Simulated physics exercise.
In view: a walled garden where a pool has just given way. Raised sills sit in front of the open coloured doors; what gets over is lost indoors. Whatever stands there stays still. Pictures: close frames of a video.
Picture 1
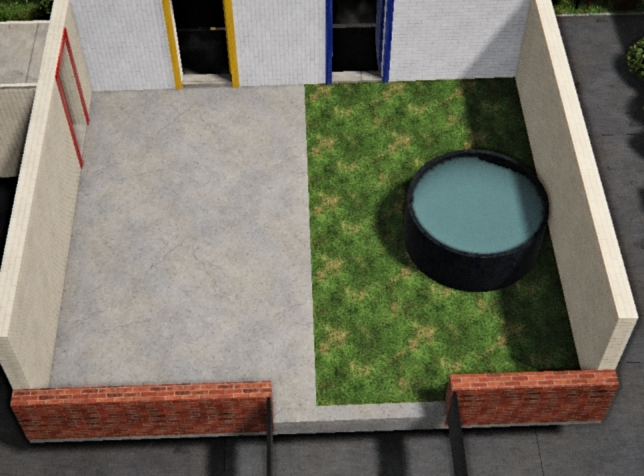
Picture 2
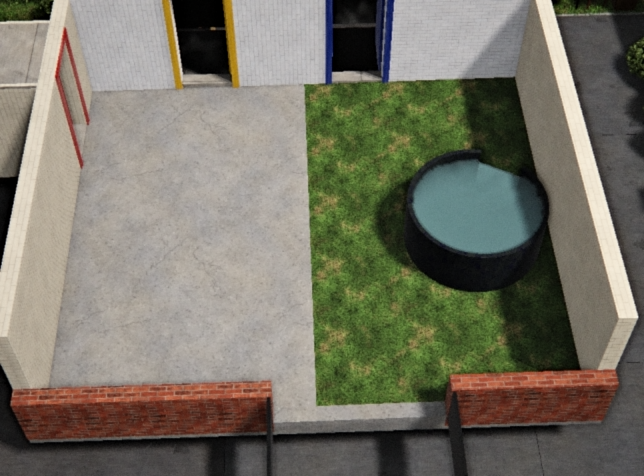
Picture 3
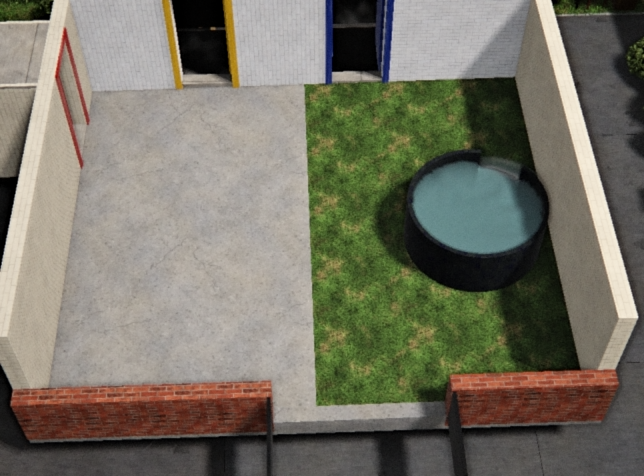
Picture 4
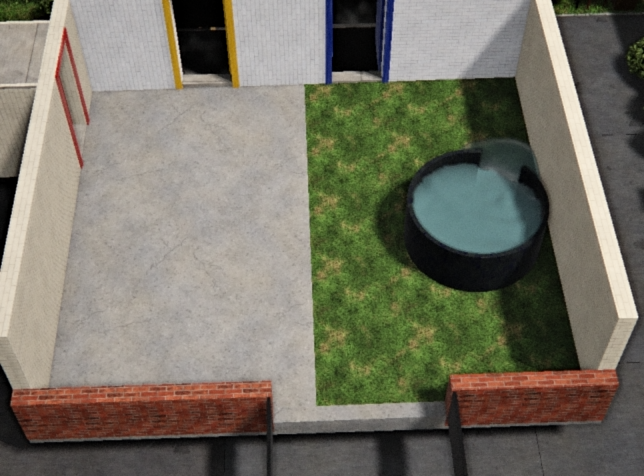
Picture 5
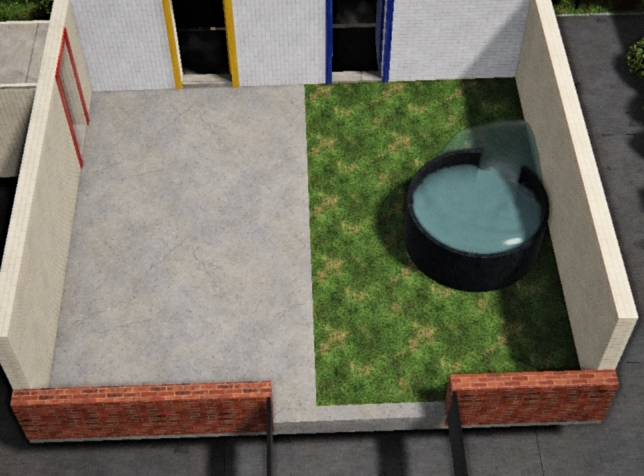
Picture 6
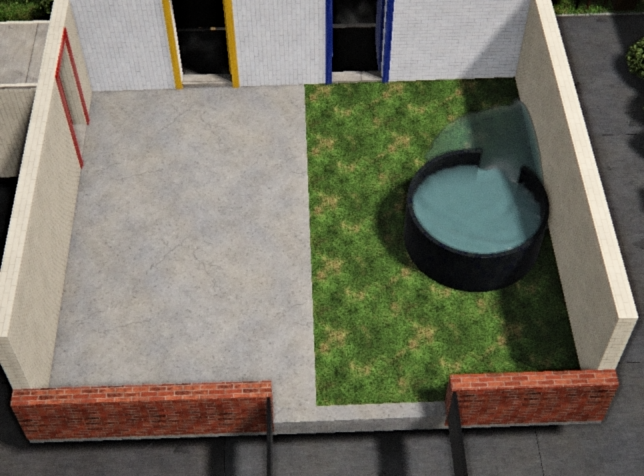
Water poured out through a gap in the far side of a round, dark tank on the grass of a walled garden, first a small patch, then spreading wider toward the back and right wall.
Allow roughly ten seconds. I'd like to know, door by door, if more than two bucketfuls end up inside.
Here it is: The yellow door lets in two bucketfuls or fewer, the red door lets in more than two bucketfuls, the blue door lets in more than two bucketfuls.
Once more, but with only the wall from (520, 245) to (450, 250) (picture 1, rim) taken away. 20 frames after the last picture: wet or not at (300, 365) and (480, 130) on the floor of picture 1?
Soaked, then untouched.
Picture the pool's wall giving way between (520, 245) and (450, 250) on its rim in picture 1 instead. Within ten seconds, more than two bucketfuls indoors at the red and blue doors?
Note: Red misses the line, blue misses the line.
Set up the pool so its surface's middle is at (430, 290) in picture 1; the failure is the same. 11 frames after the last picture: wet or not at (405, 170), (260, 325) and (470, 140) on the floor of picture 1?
Soaked, bone-dry, soaked.
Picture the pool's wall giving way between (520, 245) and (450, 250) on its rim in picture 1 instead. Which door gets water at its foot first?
Lab note - earliest arrival at the one in red.
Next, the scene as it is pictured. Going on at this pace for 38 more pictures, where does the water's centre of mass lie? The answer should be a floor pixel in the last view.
I'd mark it close to (384, 173).
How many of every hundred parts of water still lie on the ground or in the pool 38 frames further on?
Some 98 per cent has not gone.
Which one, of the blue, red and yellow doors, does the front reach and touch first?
My pick is the blue-painted one.
A moment on, water covers 10 % of the floor; the yellow door not reached, the red door not reached, the blue door not reached.
Next, water covers 15 % of the floor; the yellow door not reached, the red door not reached, the blue door wet at the sill, nothing in.
Then, water covers 30 % of the floor; the yellow door wet at the sill, nothing in, the red door not reached, the blue door under two buckets in.
Later, water covers 65 % of the floor; the yellow door wet at the sill, nothing in, the red door under two buckets in, the blue door over two buckets in.
In the end, water covers 90 % of the floor; the yellow door wet at the sill, nothing in, the red door far over two buckets in, the blue door over two buckets in.
